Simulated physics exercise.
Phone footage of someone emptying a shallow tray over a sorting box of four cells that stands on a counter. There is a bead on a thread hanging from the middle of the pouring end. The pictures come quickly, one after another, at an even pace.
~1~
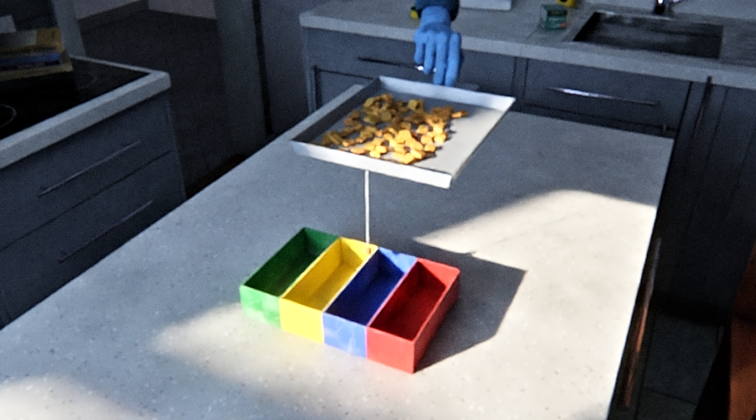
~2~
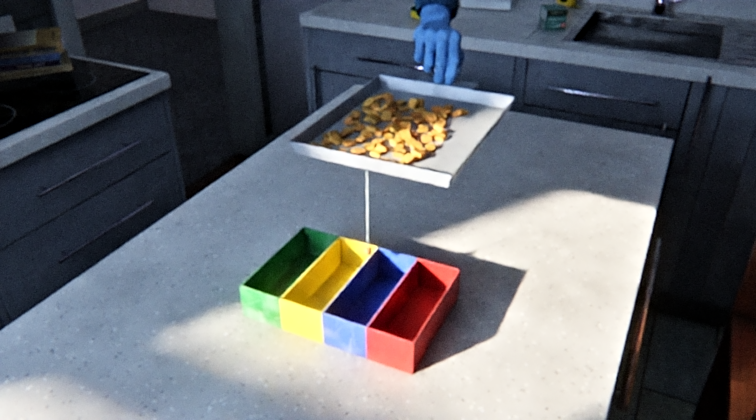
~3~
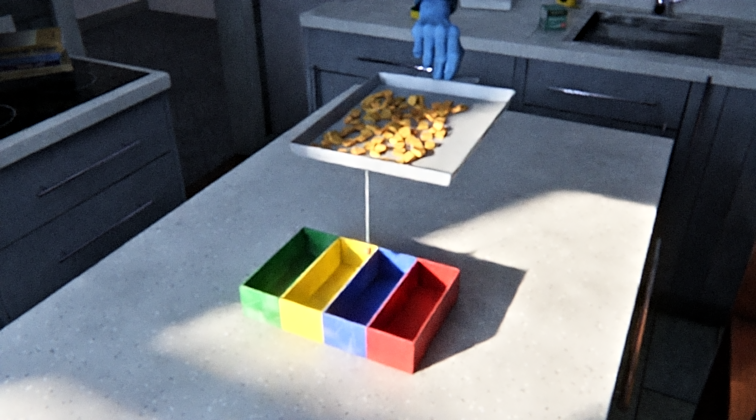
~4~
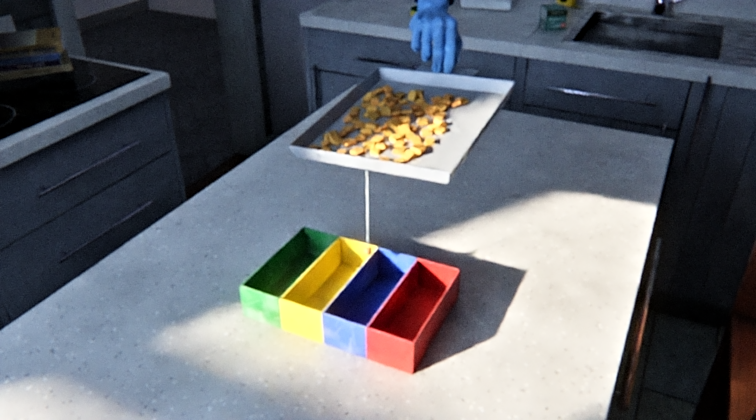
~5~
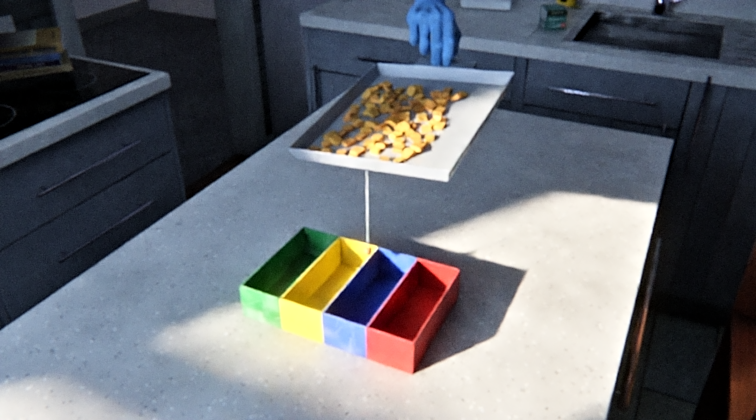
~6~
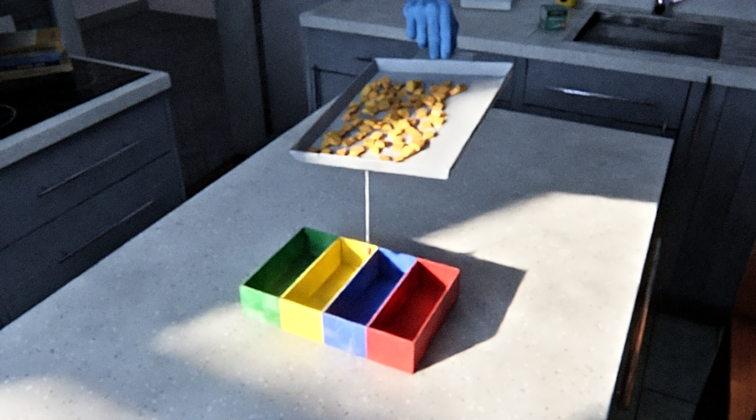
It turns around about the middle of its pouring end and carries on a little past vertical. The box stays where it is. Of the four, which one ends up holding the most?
The green one.
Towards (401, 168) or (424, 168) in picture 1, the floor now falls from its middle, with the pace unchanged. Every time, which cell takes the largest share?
Try 1 - that red cell; try 2 - the red one.
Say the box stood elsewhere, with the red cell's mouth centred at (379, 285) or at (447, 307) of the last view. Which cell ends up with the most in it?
First try: That yellow cell. Second try: Green.
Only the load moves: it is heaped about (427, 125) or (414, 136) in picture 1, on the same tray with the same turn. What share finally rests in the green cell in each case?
It would be roughly 80 per cent for the first and roughly 80 per cent for the second.
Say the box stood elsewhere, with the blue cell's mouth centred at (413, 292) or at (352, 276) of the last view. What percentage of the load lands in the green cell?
Respectively 20 % and 40 %.
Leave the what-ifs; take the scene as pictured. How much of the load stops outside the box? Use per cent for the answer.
Share: Approx. 10 %.
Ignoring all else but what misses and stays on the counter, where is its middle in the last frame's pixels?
Look around (264, 249) in the last picture.
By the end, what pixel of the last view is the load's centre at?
The centre comes to rest near (309, 268).
Just after the last frame, tray tipped steeply; every one on the tray.
A moment on, tray tipped right over; roughly a third on the tray; roughly a third in the green cell; about a tenth in the yellow cell; roughly a third falling or outside the box.
Further on, tray tipped past a quarter turn; the larger part in the green cell; about a tenth in the yellow cell; about a tenth falling or outside the box.
When it is over, tray tipped past a quarter turn; the larger part in the green cell; about a tenth in the yellow cell; not one in the red cell; not one in the blue cell; about a tenth outside the box.
